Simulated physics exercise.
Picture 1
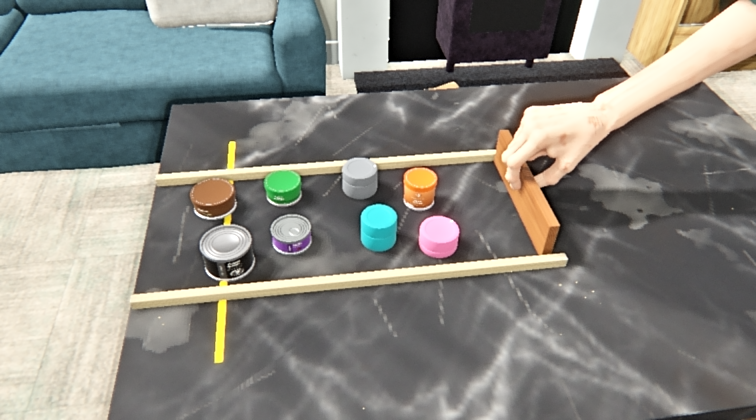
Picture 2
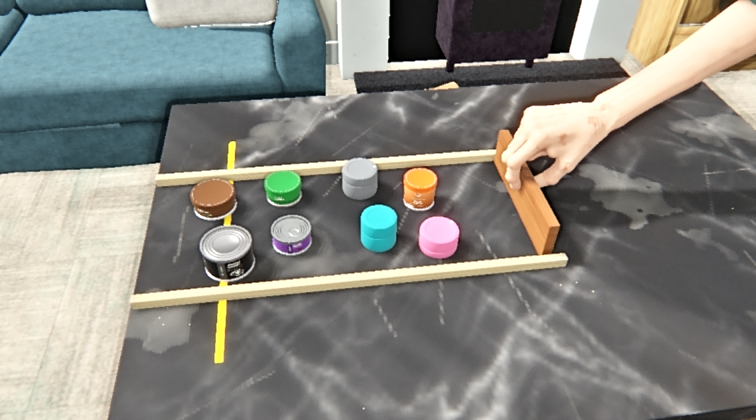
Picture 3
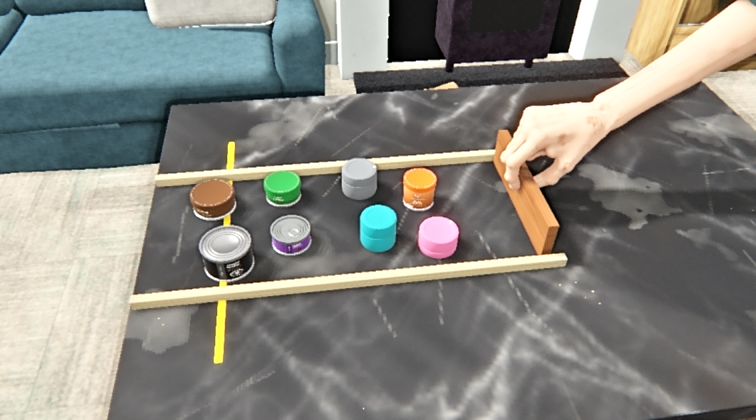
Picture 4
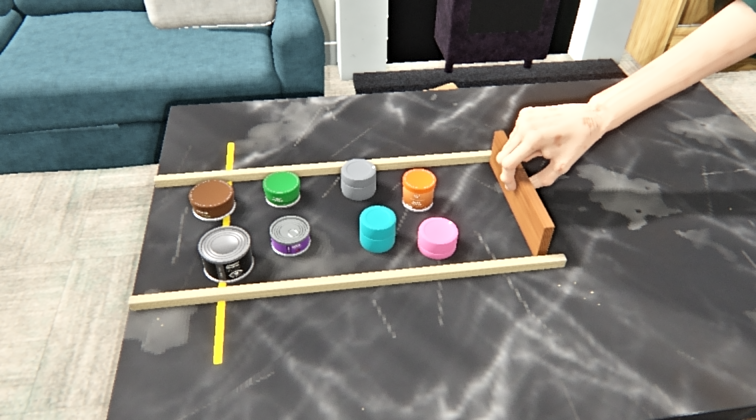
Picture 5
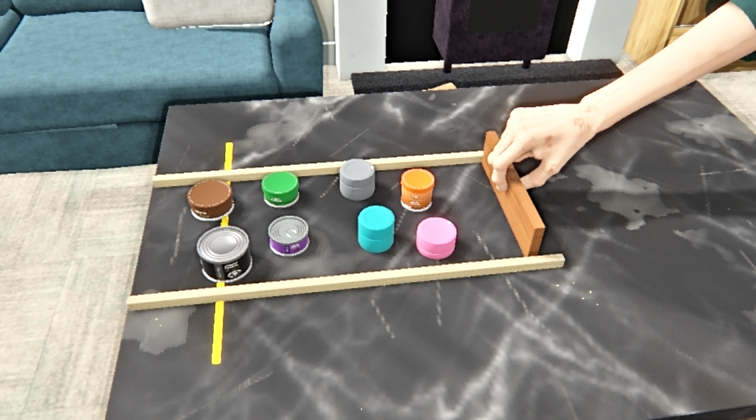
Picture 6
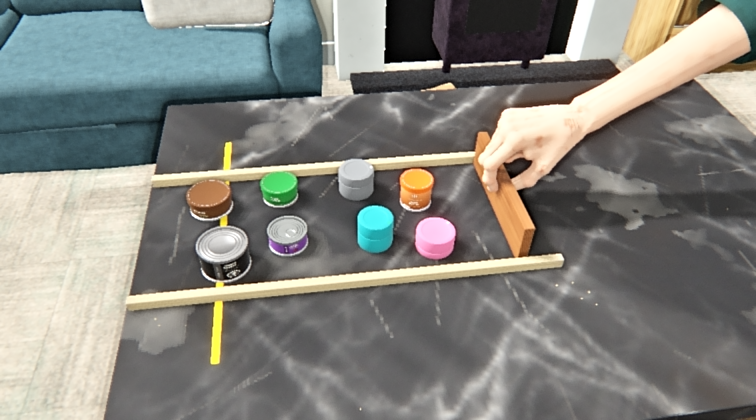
A wooden board, held upright by a hand between two pale rails, slid slightly left across the dark marbled table toward eight small colorful tins and pots, which stayed still near a yellow tape line.
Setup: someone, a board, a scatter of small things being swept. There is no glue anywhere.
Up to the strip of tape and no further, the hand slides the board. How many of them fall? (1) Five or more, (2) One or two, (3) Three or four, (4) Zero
2.
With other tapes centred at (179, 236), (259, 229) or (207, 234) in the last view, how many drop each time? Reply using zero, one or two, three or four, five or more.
Lab note - fallen per tape, in order: Three to four / no fall at all / 1 or 2.
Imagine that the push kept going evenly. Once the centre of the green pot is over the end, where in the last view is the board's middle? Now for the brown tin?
Its middle is about (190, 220) and about (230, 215).
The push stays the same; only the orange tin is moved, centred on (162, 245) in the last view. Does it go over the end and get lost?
In that spot, it plunges.
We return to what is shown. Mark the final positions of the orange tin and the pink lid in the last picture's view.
In the last picture they sit at about (206, 207) and about (199, 264).
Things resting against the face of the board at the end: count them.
Contact count: 4.
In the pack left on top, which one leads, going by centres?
Black tin.
Soon after, none off yet; brown tin at rest near (210, 200); black tin at rest near (224, 254); green pot at rest near (280, 190).
After that, none off yet; brown tin displaced about its own width near (179, 206); black tin displaced about its own width near (192, 268); green pot displaced well along near (218, 195).
In the end, the number that fall off is one or two; gone, brown tin.
